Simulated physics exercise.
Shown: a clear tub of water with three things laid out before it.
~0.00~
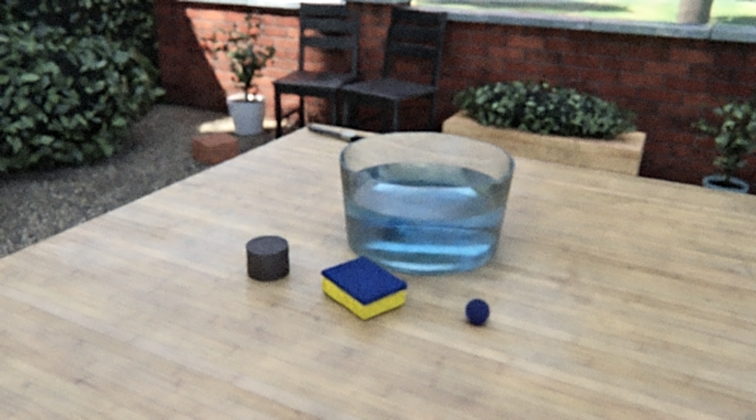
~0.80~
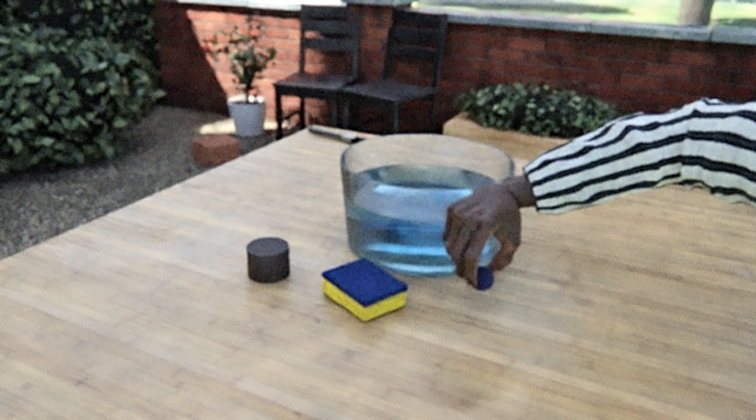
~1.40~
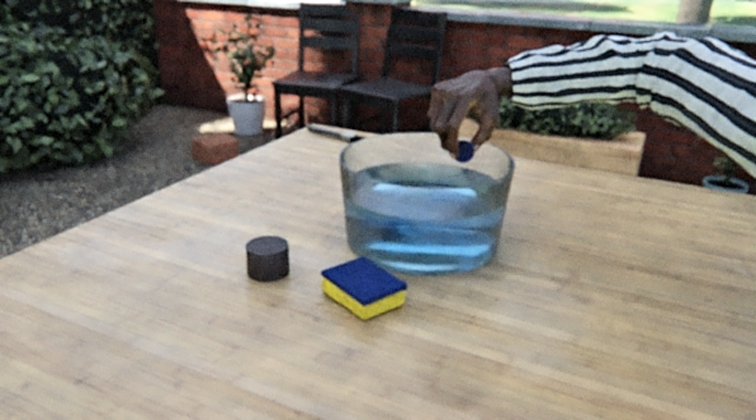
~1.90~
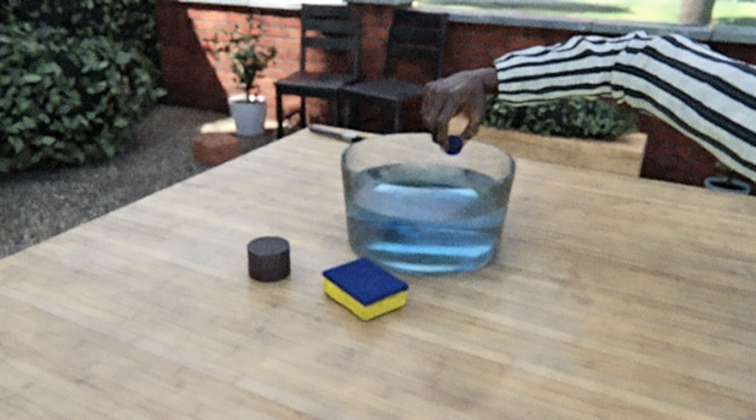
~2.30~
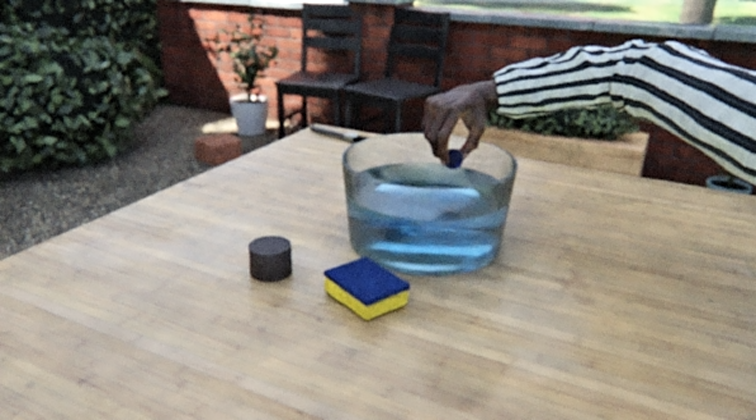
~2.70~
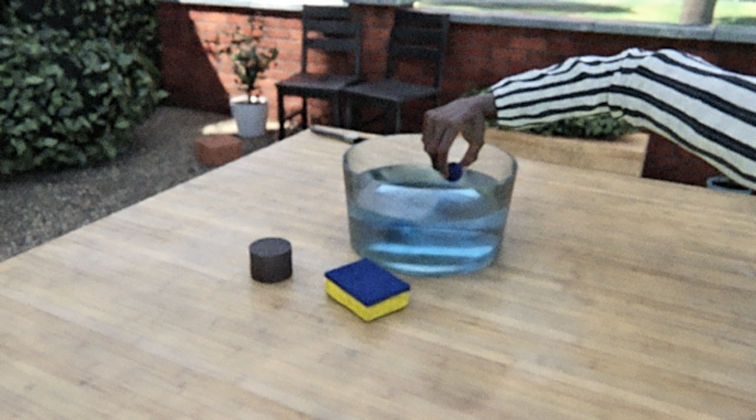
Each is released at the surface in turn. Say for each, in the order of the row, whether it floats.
Here the left one falls to the base, the middle one holds at the top, and the right one falls to the base.
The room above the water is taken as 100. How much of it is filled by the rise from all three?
I'd say some 8 in a hundred.
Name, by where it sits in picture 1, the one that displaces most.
My pick is the leftmost of the three.
By 4.0 s, the glass marble sinks.
By 8.0 s, the sponge rides on the surface.
By 12.0 s, the iron weight sinks; afloat, sponge.
